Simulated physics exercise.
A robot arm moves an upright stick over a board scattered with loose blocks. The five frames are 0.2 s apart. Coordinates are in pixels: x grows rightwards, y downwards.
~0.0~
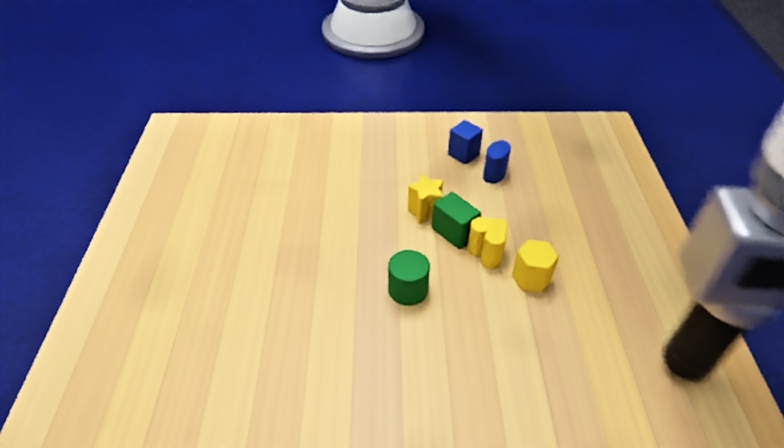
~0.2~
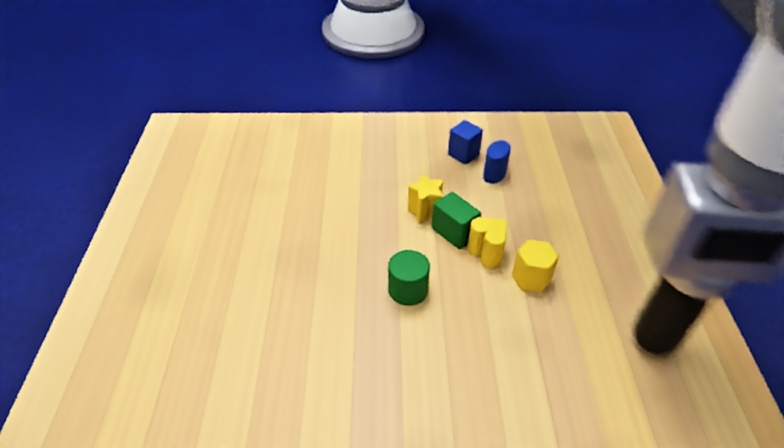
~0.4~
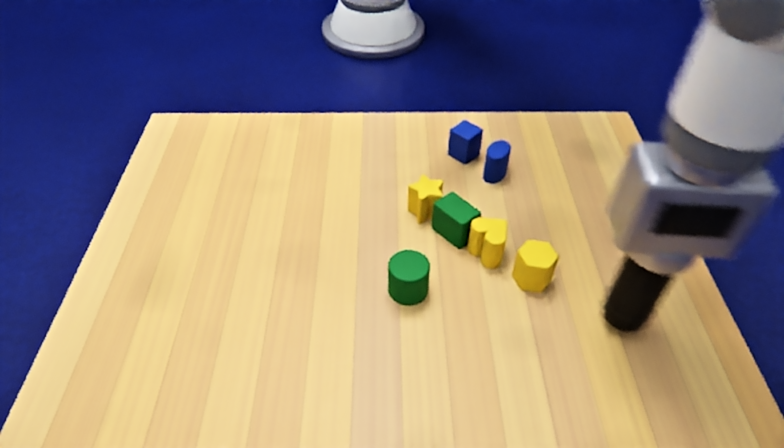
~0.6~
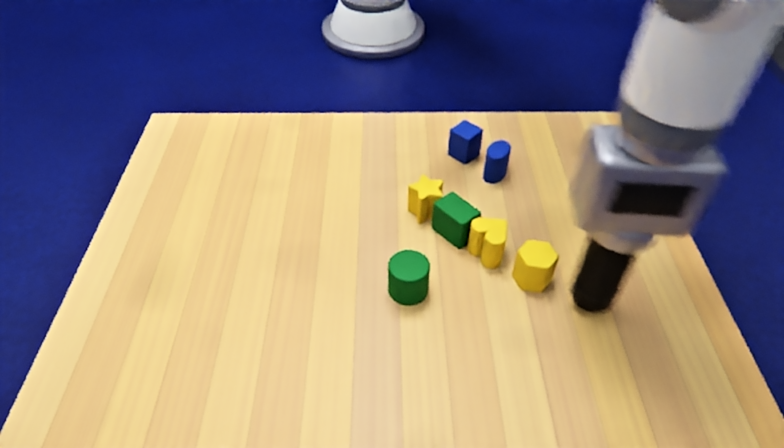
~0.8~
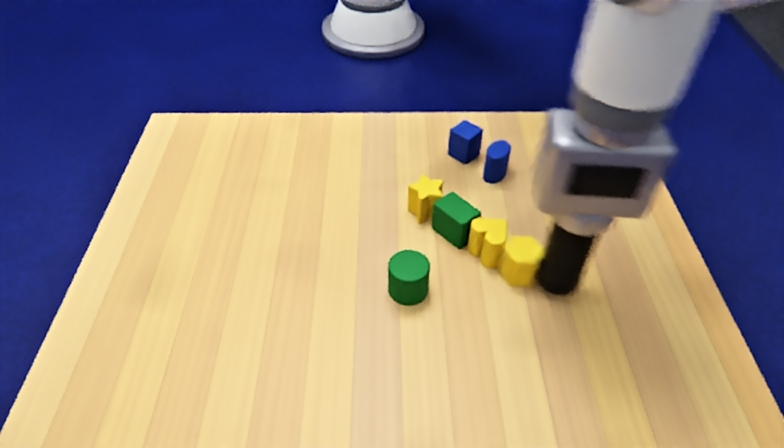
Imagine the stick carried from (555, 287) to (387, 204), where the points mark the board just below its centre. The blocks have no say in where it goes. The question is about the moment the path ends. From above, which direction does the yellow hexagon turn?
From the top: Counterclockwise.
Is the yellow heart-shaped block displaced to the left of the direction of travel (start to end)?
My answer is yes.
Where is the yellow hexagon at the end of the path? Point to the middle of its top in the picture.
When the path ends, it will be at (461, 246).
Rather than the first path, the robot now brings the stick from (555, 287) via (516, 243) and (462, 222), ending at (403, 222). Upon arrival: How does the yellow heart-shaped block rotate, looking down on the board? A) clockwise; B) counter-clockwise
It's A.
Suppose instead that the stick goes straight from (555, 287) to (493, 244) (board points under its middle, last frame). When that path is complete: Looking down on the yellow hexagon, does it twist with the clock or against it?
From above, counter-clockwise.
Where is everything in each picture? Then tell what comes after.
In the first frame, lower end of the stick (687, 361), tops of blocks, yellow star (427, 186), green rectangular block (458, 207), yellow heart-shaped block (492, 228), yellow hexagon (539, 253).
In the second frame, stick (656, 337), blocks as before.
In the third frame, stick (624, 315), blocks as before.
In the fourth frame, stick (591, 296), blocks as before.
In the fifth frame, stick (558, 280), yellow star (427, 186), green rectangular block (458, 207), yellow heart-shaped block (492, 228), yellow hexagon (525, 248).
On the path given first. One third of the way, stick (496, 249); yellow star (415, 176), turned 25° anticlockwise; green rectangular block (440, 194), turned 30° clockwise; yellow heart-shaped block (446, 223), turned 60° clockwise; yellow hexagon (468, 246), turned 55° anticlockwise.
Two thirds of the way, stick (439, 221); yellow star (396, 160), turned 15° anticlockwise; green rectangular block (415, 179), turned 40° clockwise; yellow heart-shaped block (418, 223), turned 35° clockwise; yellow hexagon (461, 246), turned 80° anticlockwise.
At the end, stick (387, 196); yellow star (383, 138), turned 15° anticlockwise; green rectangular block (390, 156), turned 110° clockwise; yellow heart-shaped block (417, 223), turned 30° clockwise; yellow hexagon (461, 246), turned 80° anticlockwise.
